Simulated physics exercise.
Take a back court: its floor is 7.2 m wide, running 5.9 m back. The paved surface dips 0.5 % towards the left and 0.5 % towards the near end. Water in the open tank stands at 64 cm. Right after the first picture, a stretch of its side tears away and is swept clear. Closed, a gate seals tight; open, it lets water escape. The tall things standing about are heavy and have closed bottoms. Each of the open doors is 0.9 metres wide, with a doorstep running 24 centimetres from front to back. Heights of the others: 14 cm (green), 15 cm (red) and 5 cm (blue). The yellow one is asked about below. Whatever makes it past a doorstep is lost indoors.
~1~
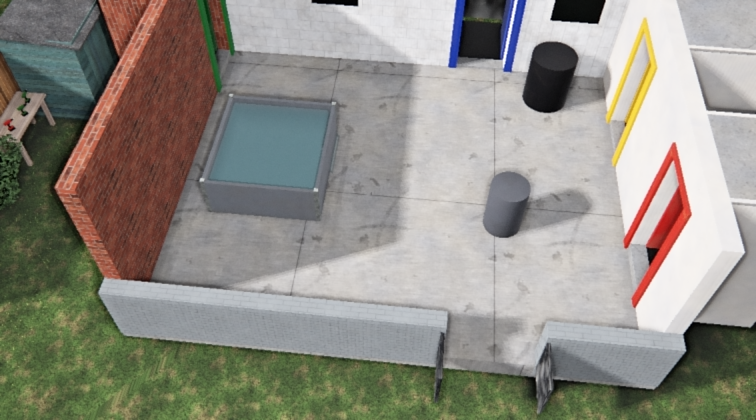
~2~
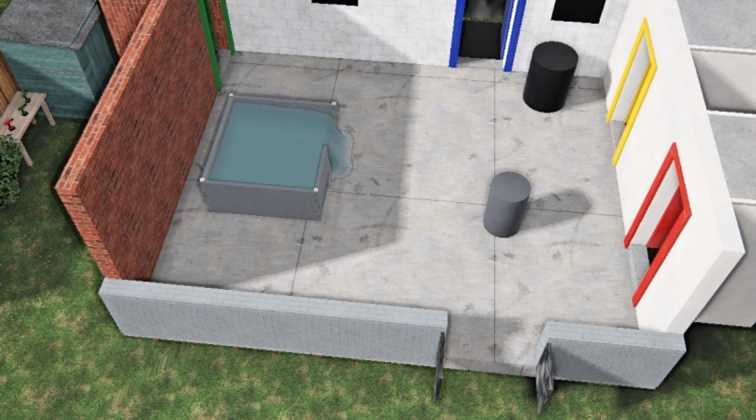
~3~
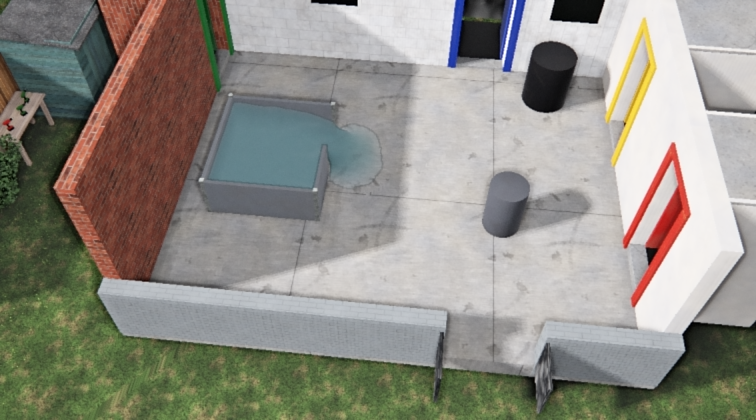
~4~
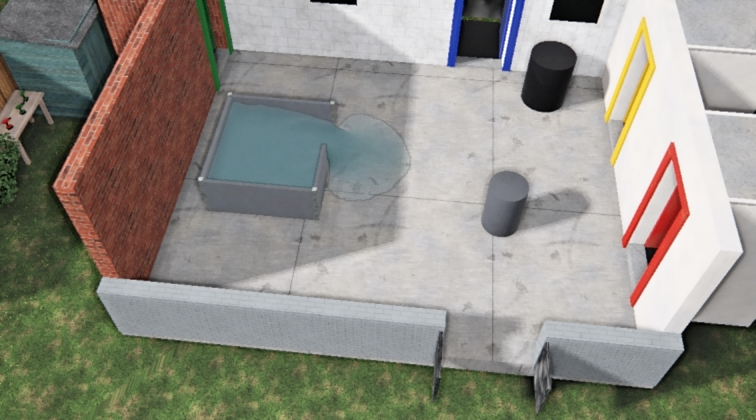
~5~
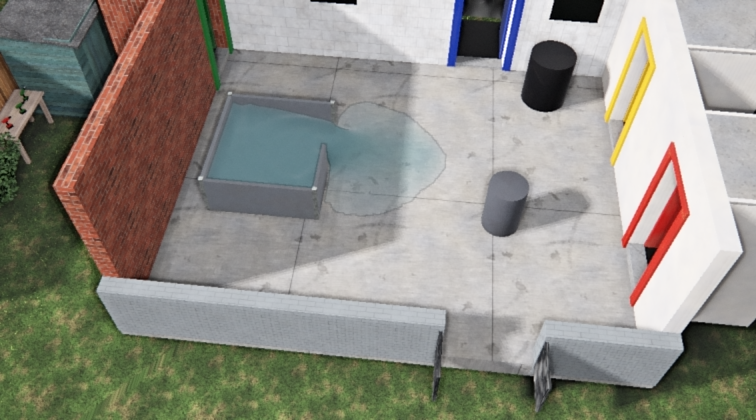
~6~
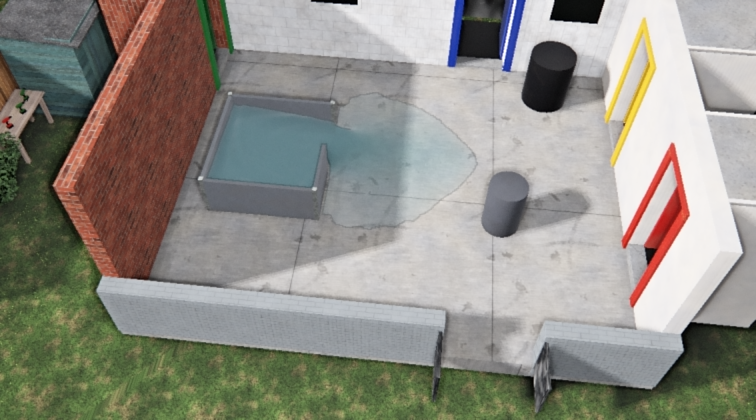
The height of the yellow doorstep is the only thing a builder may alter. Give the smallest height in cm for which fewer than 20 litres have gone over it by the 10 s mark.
About 13.5 cm.
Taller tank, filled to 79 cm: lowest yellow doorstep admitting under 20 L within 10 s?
The step would need to be some 18 cm high.
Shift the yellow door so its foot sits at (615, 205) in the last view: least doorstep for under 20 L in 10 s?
It needs about 13.5 cm.
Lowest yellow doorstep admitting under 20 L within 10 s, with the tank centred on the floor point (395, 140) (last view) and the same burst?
I'd put it at close to 25 cm.
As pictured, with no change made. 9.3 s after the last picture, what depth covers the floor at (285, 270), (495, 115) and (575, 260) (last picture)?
First spot about 3 cm, second about 5 cm, third about 6 cm.
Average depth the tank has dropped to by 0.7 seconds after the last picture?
About 44 centimetres on average.
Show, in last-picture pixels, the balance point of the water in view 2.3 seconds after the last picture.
Roughly (388, 165).
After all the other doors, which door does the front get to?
It's the green one.
Then, 0.7 s after the last picture water covers 30 % of the floor, deepest (32 cm) near (343, 151); it has not reached the yellow door.
Then, 2.3 s after the last picture water covers 50 % of the floor, deepest (20 cm) near (595, 88); 19 cm at the yellow door, 29 litres in over its 9 cm doorstep.
Then, 9.3 s after the last picture water covers 85 % of the floor, deepest (8 cm) near (551, 351); 4 cm at the yellow door, 73 litres in over its 9 cm doorstep.
At the yellow door as built, the water peaked near 20 cm, 1.9 s after the last picture.
With a doorstep of 12 cm, 34 litres would have come in within the 10 s; with 16 cm, 9 litres. So under 20 litres takes about 13.5 cm.
